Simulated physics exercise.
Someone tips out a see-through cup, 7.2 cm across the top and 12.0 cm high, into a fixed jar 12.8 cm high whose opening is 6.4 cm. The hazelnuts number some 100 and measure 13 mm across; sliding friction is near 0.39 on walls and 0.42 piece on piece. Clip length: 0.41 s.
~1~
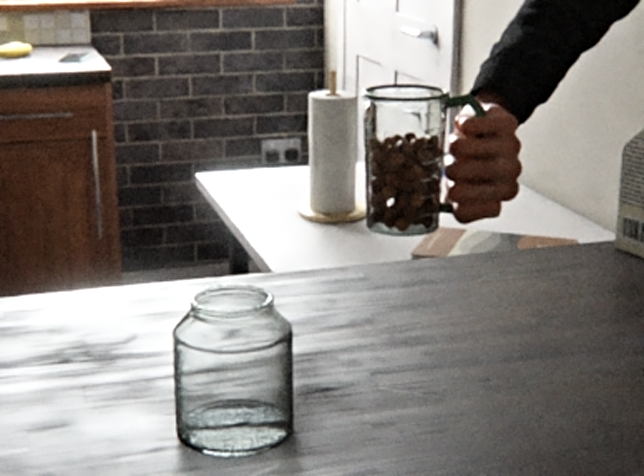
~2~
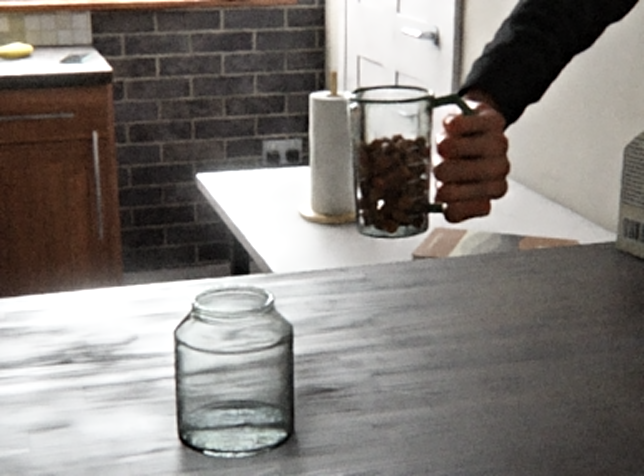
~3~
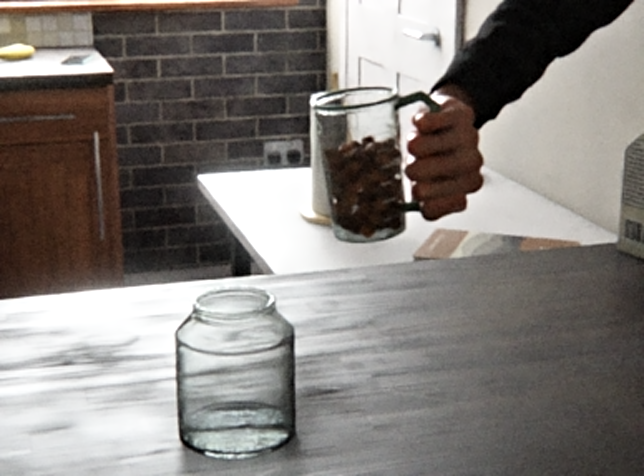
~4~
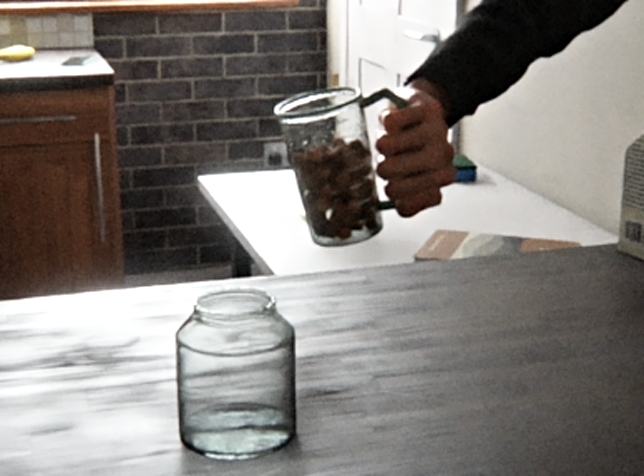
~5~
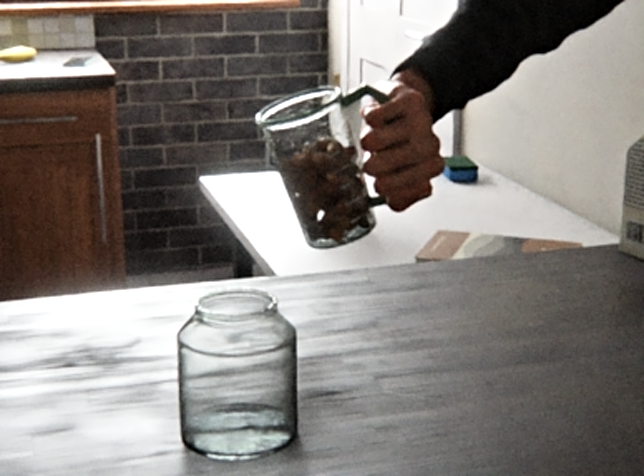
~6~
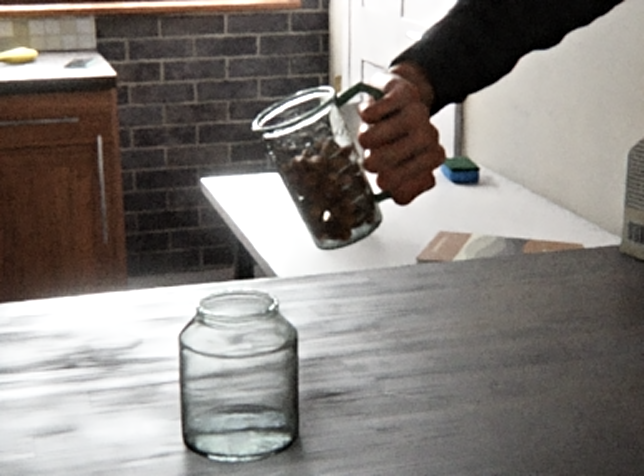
A hand in a dark sleeve holds a clear glass mug of brown hazelnuts by its green-tinted handle, at the right of a kitchen seen from across a dark wooden worktop. An empty, greenish glass jar stands in front, with a white table, paper roll, brick wall and reddish-brown cabinet behind. The hand carries the mug left, tilting it leftward, then keeps tilting it in place while the view stays nearly still.
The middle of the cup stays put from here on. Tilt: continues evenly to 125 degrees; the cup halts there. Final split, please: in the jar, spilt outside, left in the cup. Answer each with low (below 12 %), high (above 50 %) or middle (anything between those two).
Jar: High; spilt: Low; still above: Low.
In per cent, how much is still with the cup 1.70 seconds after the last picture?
Roughly 0 %.
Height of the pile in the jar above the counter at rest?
I'd estimate around 4.5 centimetres.
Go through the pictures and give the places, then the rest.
In the first frame, cup at (404, 160), tilt 0 degrees, lip at (366, 94), moved 0.0 cm; middle of the pieces at (408, 180); jar at (233, 365).
In the second frame, cup at (392, 162), tilt 2 degrees, lip at (351, 98), moved 1.3 cm; middle of the pieces at (396, 182).
In the third frame, cup at (363, 165), tilt 7 degrees, lip at (315, 105), moved 4.0 cm; middle of the pieces at (369, 185).
In the fourth frame, cup at (333, 168), tilt 13 degrees, lip at (279, 113), moved 6.8 cm; middle of the pieces at (342, 187).
In the fifth frame, cup at (321, 170), tilt 18 degrees, lip at (260, 121), moved 8.0 cm; middle of the pieces at (331, 188).
In the sixth frame, cup at (322, 171), tilt 24 degrees, lip at (257, 129), moved 8.0 cm; middle of the pieces at (334, 189); jar at (239, 370).
Then, 0.70 s after the last picture, tilt 71 degrees; the cup holds 100 %, the jar 0 %.
Then, 1.16 s after the last picture, tilt 103 degrees; the cup holds 100 %, the jar 0 %.
Then, 1.70 s after the last picture, tilt 125 degrees; the cup holds 0 %, the jar 95 %.
In the end, jar 100 %, spilt 0 %, still above 0 %.
